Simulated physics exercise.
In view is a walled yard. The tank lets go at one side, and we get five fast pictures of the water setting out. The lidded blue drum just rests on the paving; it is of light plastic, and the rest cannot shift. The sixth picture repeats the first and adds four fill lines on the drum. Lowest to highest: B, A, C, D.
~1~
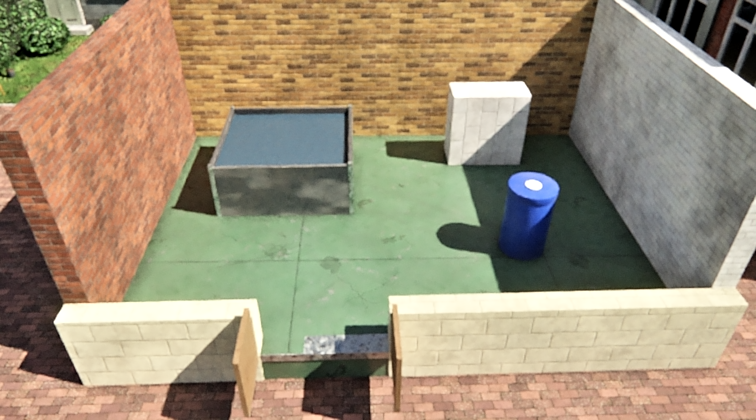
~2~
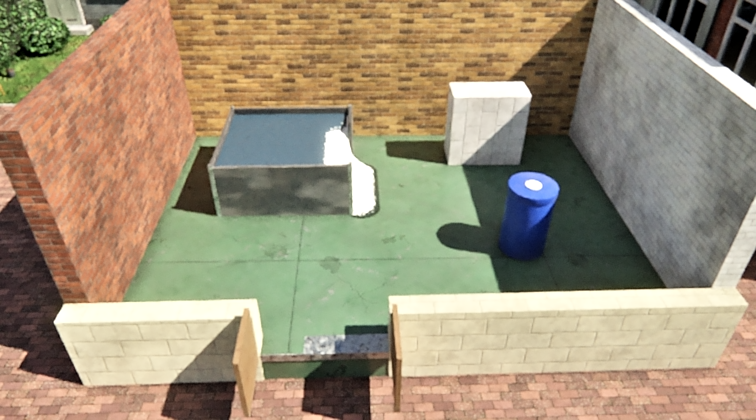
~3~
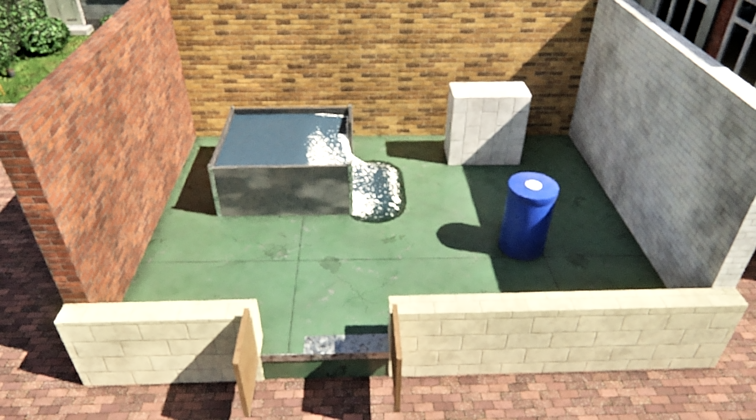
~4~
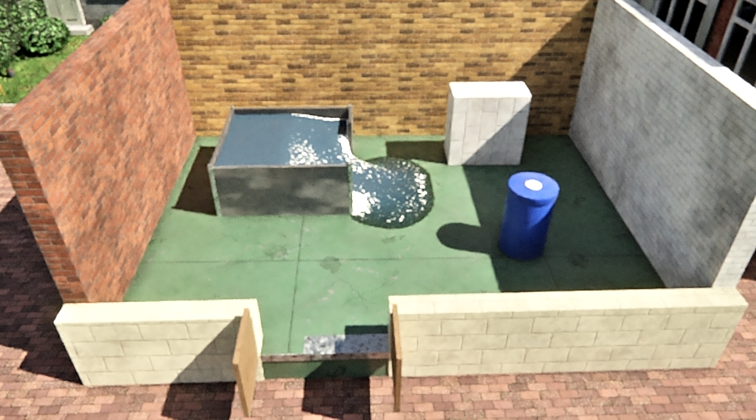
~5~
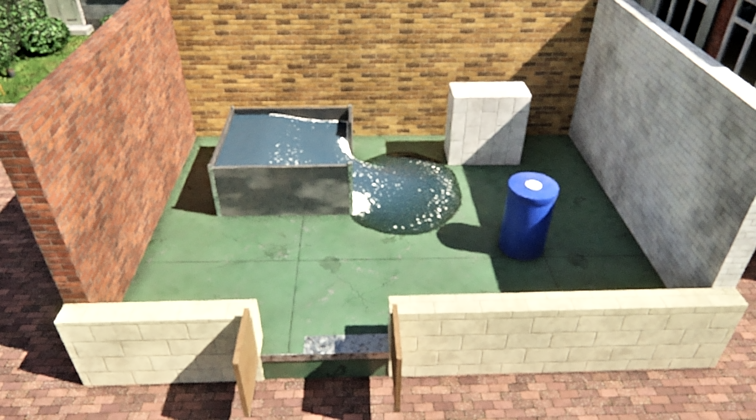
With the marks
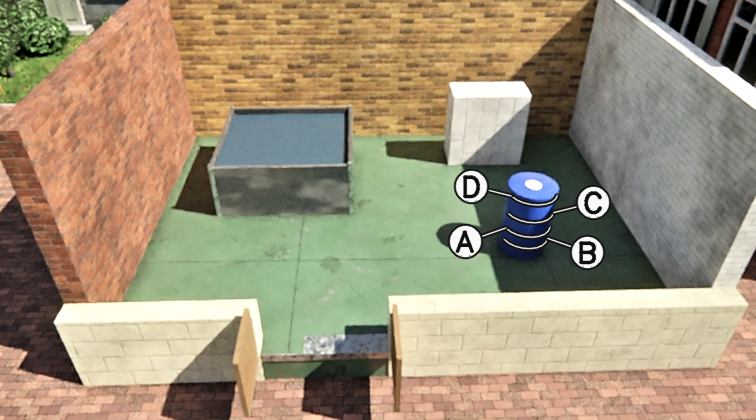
At first a full tank of water stands still in a walled yard with a blue drum and an open gate. Then water pours from the tank's right side in a white, foamy burst, and a dark, rounded puddle spreads rightward across the green ground, drawing closer to the drum.
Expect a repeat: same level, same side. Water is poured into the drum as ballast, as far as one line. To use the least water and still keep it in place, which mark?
That is line A.
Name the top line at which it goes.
It is B.
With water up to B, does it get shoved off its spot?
Yes, it does.
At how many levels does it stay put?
Three.
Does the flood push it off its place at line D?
No, not at all.
On the marked copy, A at (532, 237); B at (529, 248); C at (535, 222); D at (538, 205); from the bottom up B, A, C, D.
With A, it does not move.
With B, it is pushed about its own width away.
With C, it does not move.
With D, it does not move.
